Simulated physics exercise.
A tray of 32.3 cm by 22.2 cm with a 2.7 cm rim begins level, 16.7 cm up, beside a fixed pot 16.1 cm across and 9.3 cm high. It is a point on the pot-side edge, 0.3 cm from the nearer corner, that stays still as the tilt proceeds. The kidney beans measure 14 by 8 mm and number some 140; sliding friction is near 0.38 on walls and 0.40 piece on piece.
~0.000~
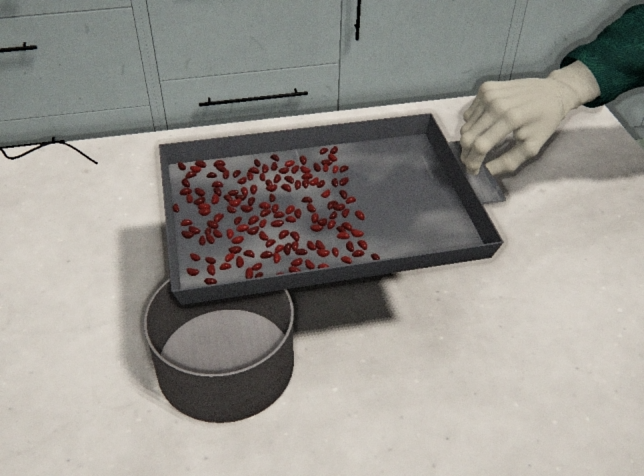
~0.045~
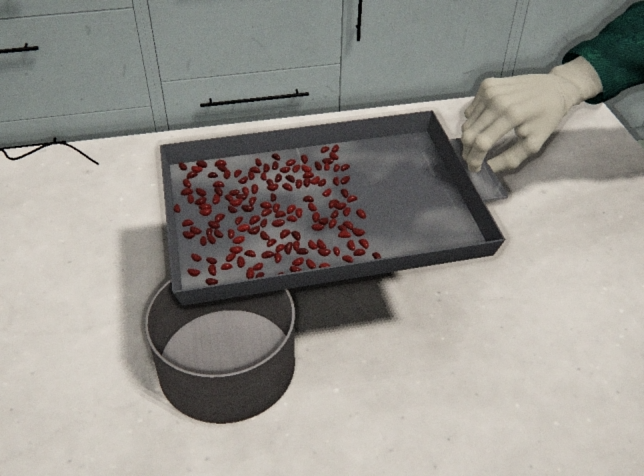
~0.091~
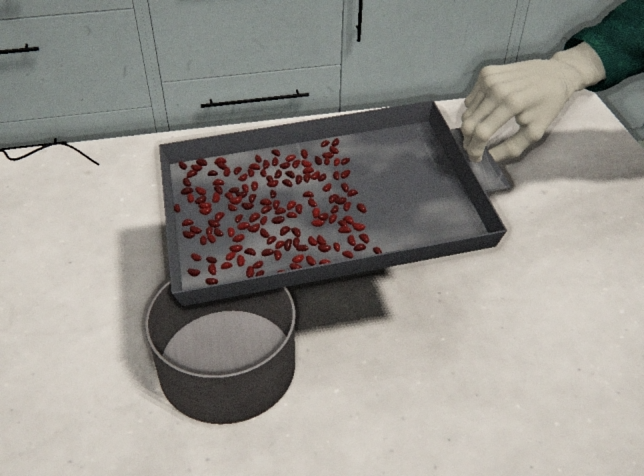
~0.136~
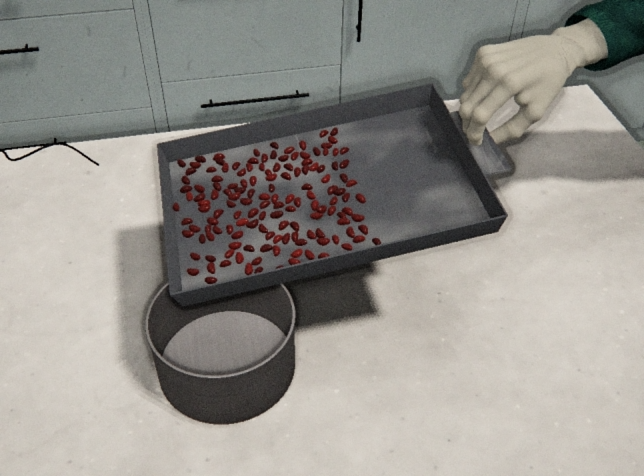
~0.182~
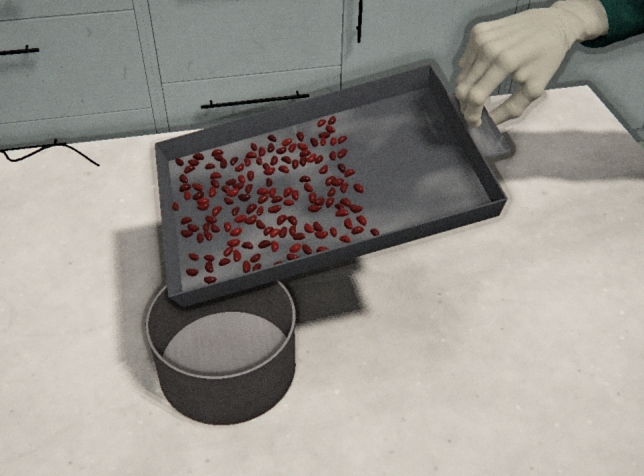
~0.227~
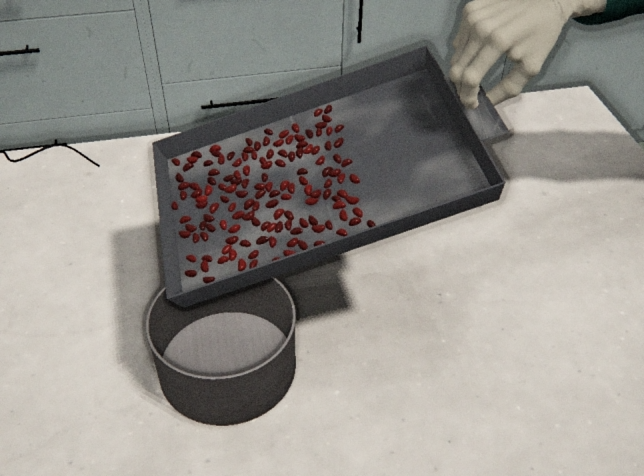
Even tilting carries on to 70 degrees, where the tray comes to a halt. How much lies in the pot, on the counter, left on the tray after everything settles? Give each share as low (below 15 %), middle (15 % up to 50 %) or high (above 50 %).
Pot - low, counter - middle, tray - high.
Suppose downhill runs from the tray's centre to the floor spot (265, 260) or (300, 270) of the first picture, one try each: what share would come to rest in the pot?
The share comes to about 0 in a hundred, then about 0 in a hundred.
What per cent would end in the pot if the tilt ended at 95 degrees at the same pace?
Around 0 in a hundred.
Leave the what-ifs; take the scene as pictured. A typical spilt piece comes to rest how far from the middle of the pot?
That comes to near 18 cm.
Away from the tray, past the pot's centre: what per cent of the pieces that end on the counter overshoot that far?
About 100 percent of the spill.
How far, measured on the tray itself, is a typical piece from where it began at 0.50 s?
5 cm.
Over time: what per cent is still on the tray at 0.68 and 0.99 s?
First 100, then 75.
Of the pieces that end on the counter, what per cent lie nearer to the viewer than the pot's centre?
I'd put it at around 50 per cent.
Then, at 0.50 s, tilt 43 degrees; the tray holds 100 %, the pot 0 %.
After 0.68 s, tilt 61 degrees; the tray holds 100 %, the pot 0 %.
After 0.99 s, tilt 70 degrees; the tray holds 75 %, the pot 0 %.
At rest (2.3 s), pot 0 %, counter 25 %, tray 75 %.
